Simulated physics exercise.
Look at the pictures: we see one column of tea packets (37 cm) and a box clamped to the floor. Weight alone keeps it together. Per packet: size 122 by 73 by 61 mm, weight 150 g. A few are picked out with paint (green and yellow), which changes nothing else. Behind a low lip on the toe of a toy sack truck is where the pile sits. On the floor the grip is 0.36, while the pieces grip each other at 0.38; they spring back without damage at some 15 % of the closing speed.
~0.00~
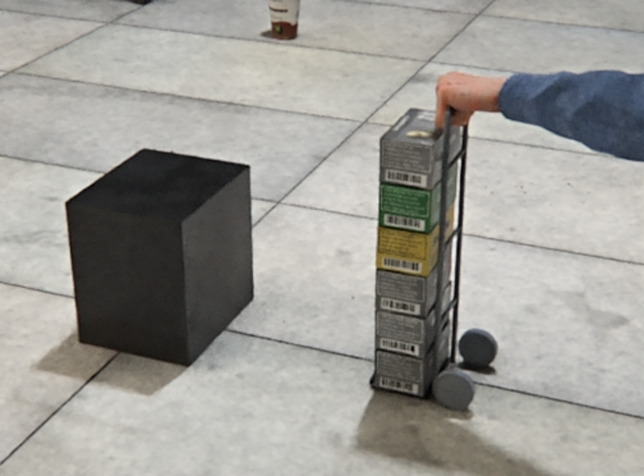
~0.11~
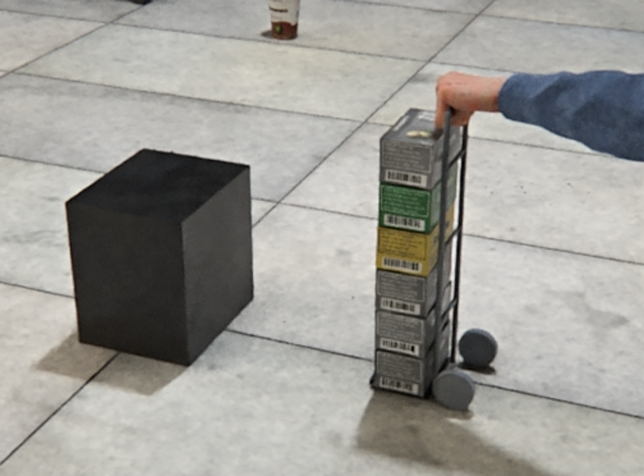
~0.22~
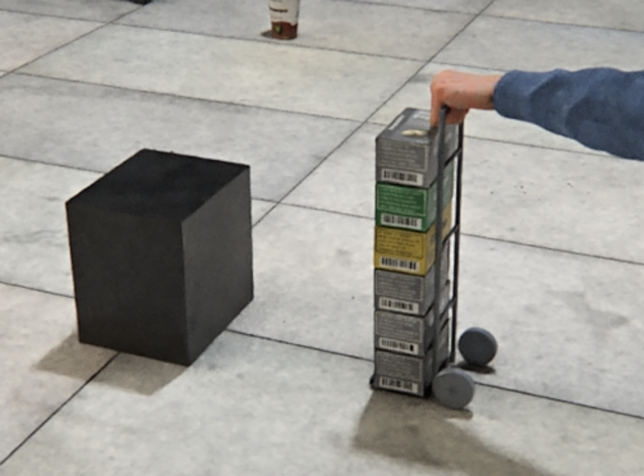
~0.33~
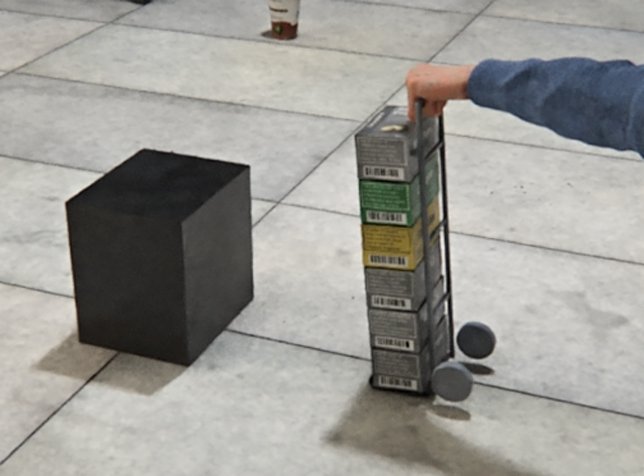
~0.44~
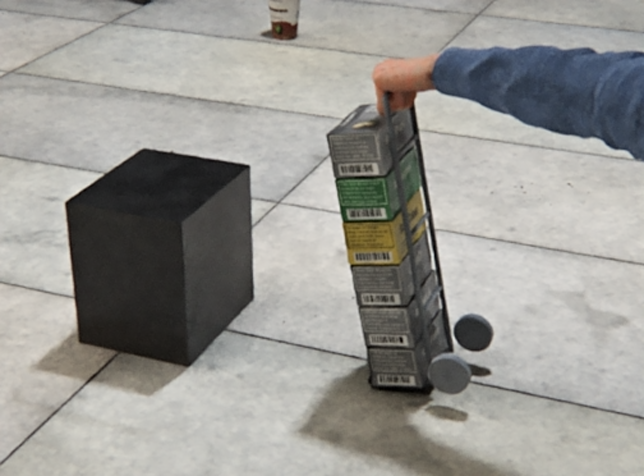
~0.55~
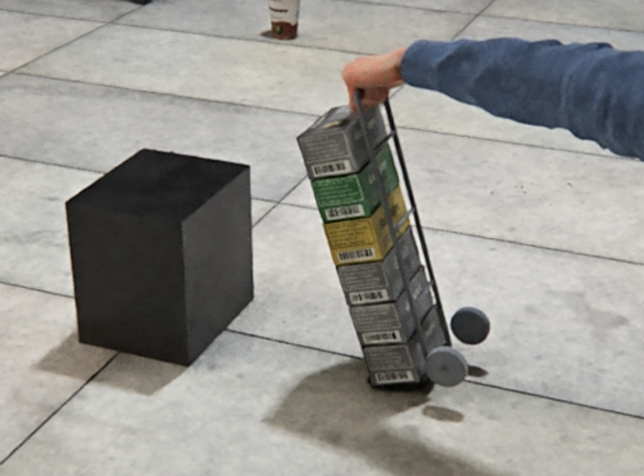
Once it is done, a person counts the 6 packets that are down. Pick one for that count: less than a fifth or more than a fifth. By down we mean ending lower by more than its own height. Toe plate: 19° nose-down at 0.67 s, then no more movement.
I would say more than a fifth of them.
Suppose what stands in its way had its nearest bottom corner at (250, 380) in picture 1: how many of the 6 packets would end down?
1.
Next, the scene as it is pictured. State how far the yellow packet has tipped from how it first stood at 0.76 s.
Roughly 40 degrees.
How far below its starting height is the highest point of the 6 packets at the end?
I'd put it at around 7 cm.
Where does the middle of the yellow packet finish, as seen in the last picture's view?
At about (276, 261).
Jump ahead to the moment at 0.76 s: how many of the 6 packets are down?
I count 1 at that moment.
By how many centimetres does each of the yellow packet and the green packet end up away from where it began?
Yellow ends up 22 cm away; green ends up 28 cm away.
By 0.66 s, none of the 6 packets down, 6 disturbed; green packet tilted 28°; yellow packet tilted 28°.
By 0.76 s, 1 of the 6 packets down; yellow packet tilted 44°, 35 mm lower; green packet tilted 44°, 50 mm lower.
When it is over (1.7 s), 3 of the 6 packets down; green packet tilted 57°, 10 cm lower; yellow packet tilted 57°, 8 cm lower. That is 50 per cent. In pixels of the last frame, middles, green packet near (247, 228), yellow packet near (276, 261).
